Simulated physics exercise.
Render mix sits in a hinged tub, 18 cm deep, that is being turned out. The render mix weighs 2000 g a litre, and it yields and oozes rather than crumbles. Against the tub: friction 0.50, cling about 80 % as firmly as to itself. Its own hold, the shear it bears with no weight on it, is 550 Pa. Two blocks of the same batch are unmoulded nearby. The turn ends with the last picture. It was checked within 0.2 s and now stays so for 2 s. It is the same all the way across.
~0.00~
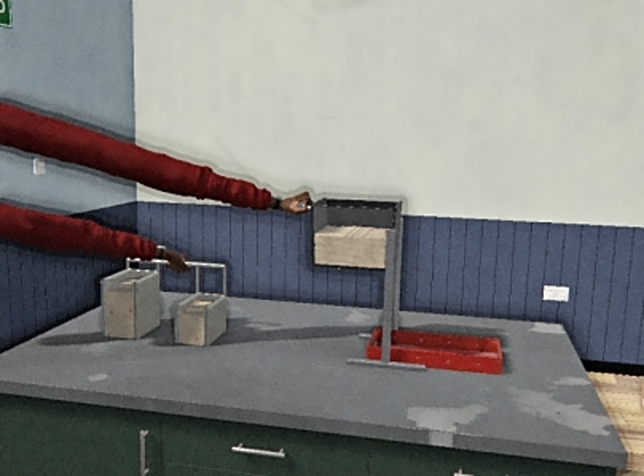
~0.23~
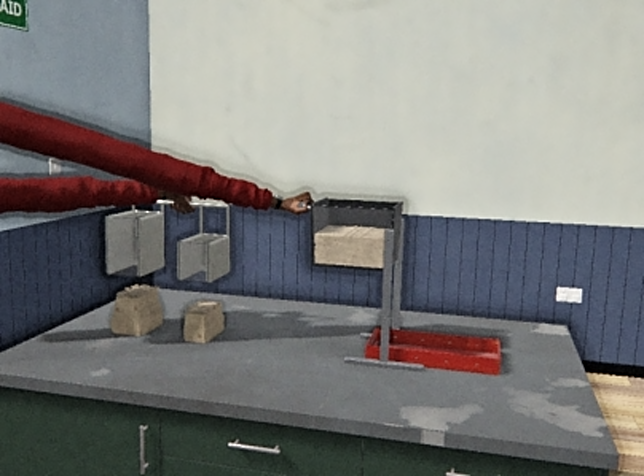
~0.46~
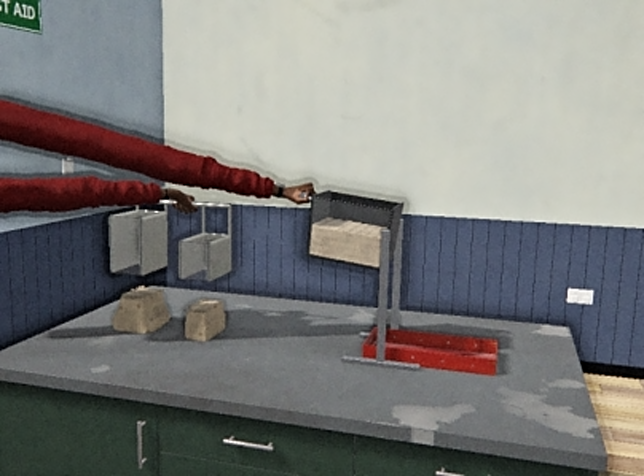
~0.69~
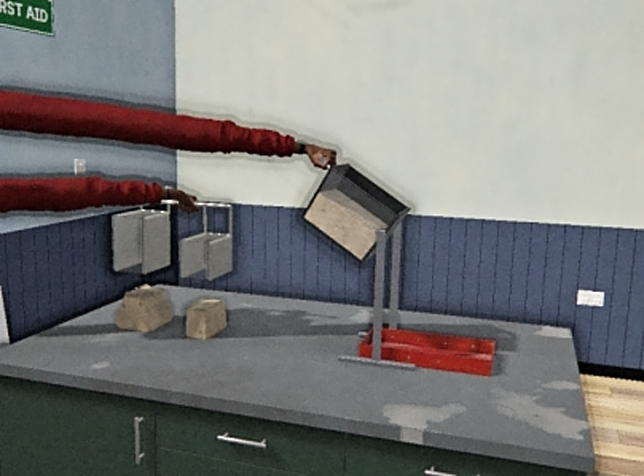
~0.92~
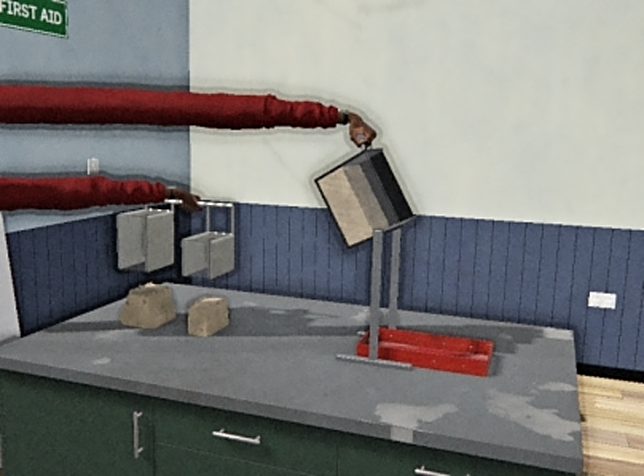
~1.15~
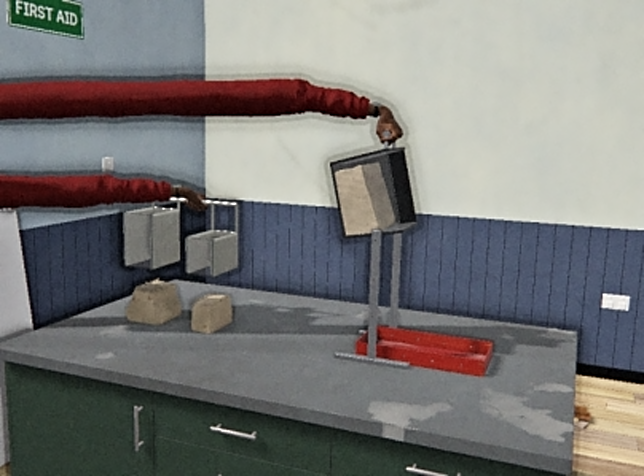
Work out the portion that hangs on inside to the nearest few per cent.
Close to 100 per cent.
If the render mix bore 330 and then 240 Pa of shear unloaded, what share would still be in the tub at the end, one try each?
In turn about 100 %, 85 %.
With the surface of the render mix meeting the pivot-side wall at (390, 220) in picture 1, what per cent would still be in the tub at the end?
Then about 65 %.
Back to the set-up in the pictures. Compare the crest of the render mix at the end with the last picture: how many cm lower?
About 3 cm.
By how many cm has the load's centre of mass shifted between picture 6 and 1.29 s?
Some 2 cm.
After 1.29 s, the tub is at 77 degrees and holds 100 %.
After 1.46 s, the tub is at 77 degrees and holds 100 %.
After 1.63 s, the tub is at 77 degrees and holds 100 %.
After 1.80 s, the tub is at 77 degrees and holds 100 %.
After 3.15 s, the tub is at 77 degrees and holds 100 %.
